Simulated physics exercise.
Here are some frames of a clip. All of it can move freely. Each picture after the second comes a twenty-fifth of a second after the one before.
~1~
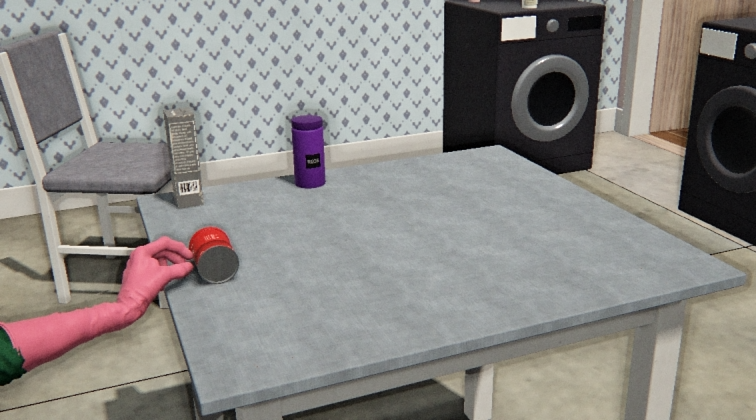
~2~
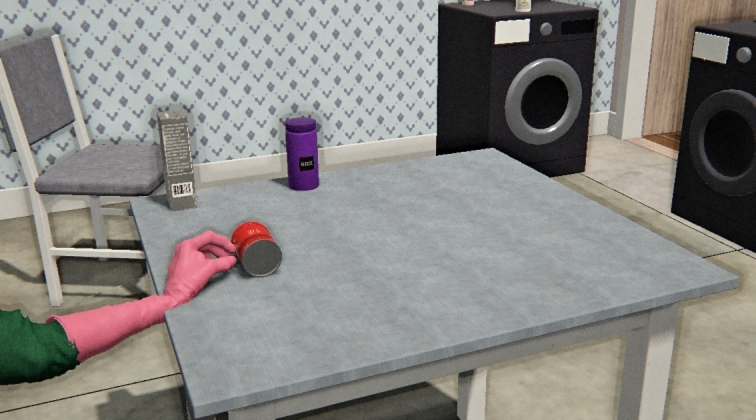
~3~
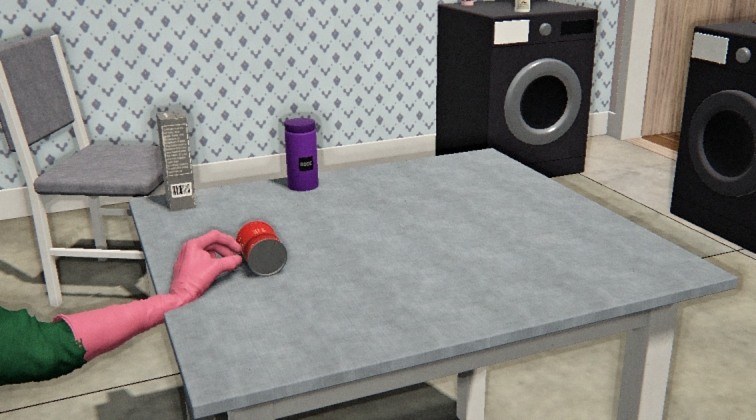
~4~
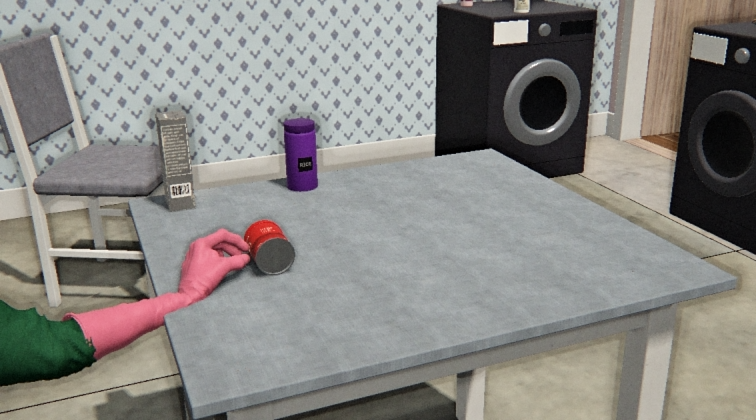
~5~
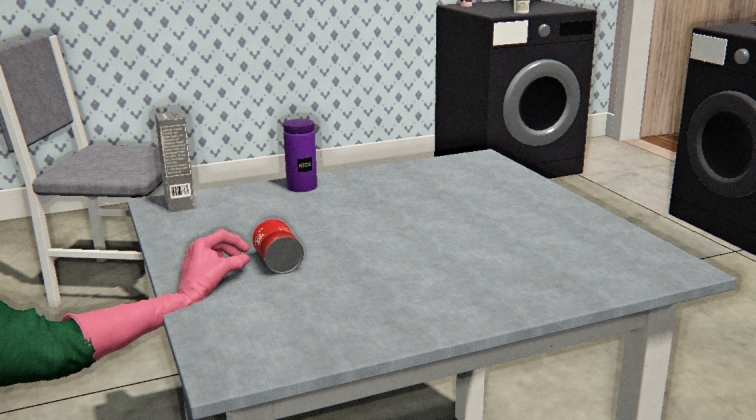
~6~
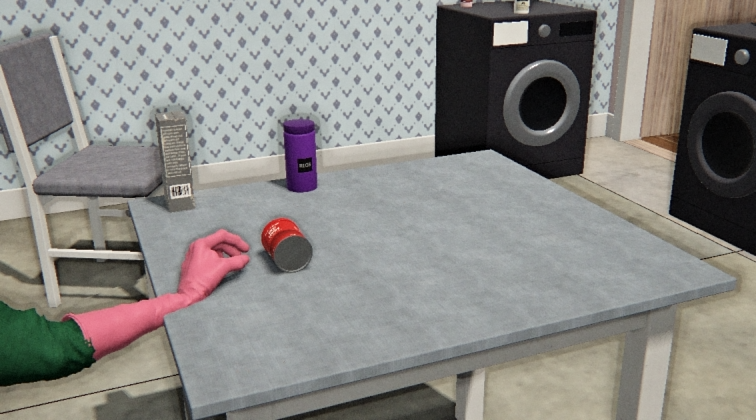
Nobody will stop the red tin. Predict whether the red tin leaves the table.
Most likely it never makes it off the table.
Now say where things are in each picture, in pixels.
The first picture shows under the hand; red tin (214, 255).
The second picture shows under the hand; red tin (256, 249).
The third picture shows under the hand; red tin (261, 249).
The fourth picture shows red tin (269, 248).
The fifth picture shows red tin (278, 246) rolled a little.
The sixth picture shows red tin (287, 245) rolled a little.
Then, 0.10 s after the last picture, red tin rolled about its own width near (306, 242).
Then, 0.20 s after the last picture, red tin rolled about its own width near (323, 239).
Then, 0.40 s after the last picture, red tin rolled well along near (346, 235).
Then, 0.70 s after the last picture, red tin rolled well along near (362, 232).
At rest, moved from the start, red tin. Seen from the same camera at the end, red tin near (362, 232).
